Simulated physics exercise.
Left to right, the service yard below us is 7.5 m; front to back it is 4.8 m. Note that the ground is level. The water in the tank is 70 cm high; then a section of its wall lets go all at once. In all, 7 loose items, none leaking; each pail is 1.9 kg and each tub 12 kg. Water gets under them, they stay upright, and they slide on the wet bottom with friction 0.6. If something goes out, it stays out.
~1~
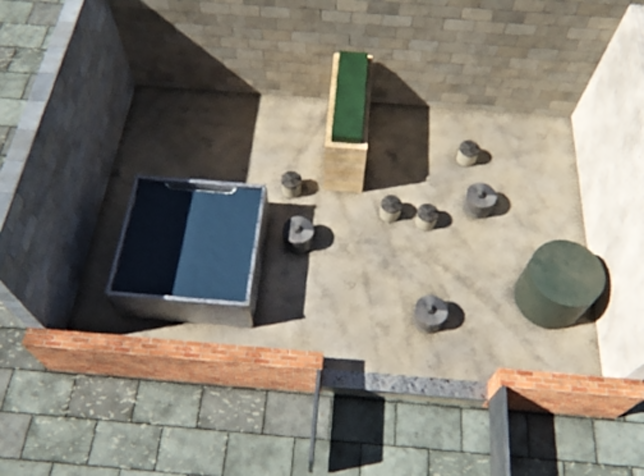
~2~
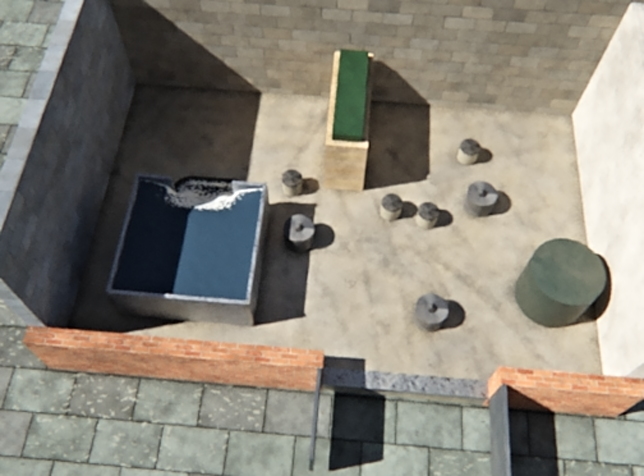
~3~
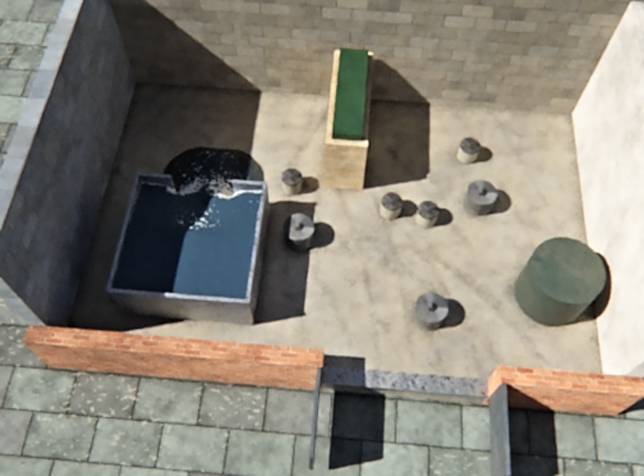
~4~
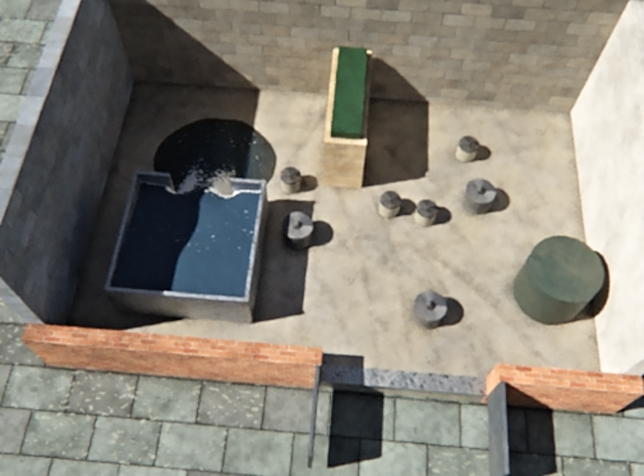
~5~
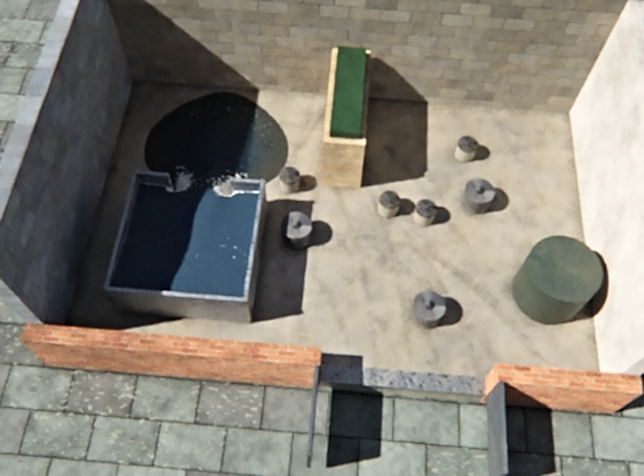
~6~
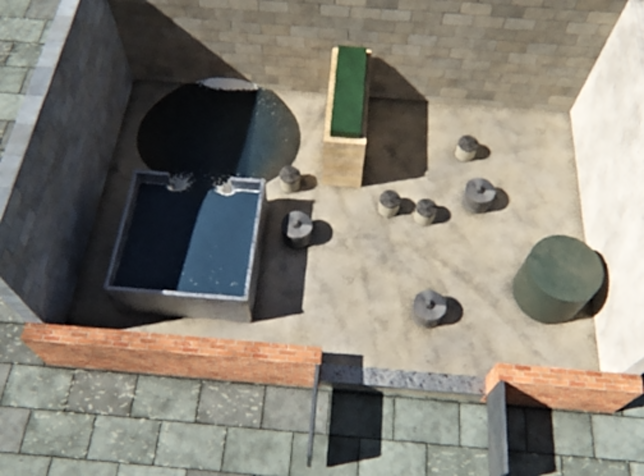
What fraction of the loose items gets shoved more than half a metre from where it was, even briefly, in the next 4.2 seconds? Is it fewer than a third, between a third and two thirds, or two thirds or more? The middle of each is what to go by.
Well under half, in fact below a third.
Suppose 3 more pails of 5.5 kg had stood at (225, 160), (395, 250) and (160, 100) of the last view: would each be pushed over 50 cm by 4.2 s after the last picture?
Going through them, I'd say exceeds it, falls short and finally exceeds it.
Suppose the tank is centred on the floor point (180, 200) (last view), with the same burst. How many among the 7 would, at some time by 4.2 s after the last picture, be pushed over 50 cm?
In that case 2 of them.
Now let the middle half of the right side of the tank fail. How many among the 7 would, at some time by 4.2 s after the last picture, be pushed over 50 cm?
Then the count would be 6.
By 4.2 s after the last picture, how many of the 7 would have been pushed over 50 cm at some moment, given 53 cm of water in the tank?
Result: 2.
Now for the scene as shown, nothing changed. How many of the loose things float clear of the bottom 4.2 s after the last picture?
That would be 1 of them.
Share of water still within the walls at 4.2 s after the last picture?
I'd say some 100 percent hasn't gone yet.
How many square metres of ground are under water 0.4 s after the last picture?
At that time the wet patch spans about 10.0 m2.
Then, 0.4 s after the last picture 0 of 7 are over 50 cm from their spots; 0 afloat.
Then, 1.5 s after the last picture 0 of 7 are over 50 cm from their spots; 0 afloat.
Then, 2.8 s after the last picture 1 of 7 are over 50 cm from their spots; 1 afloat.
Then, 4.2 s after the last picture 1 of 7 are over 50 cm from their spots, and 2 have been at some point; 1 afloat.
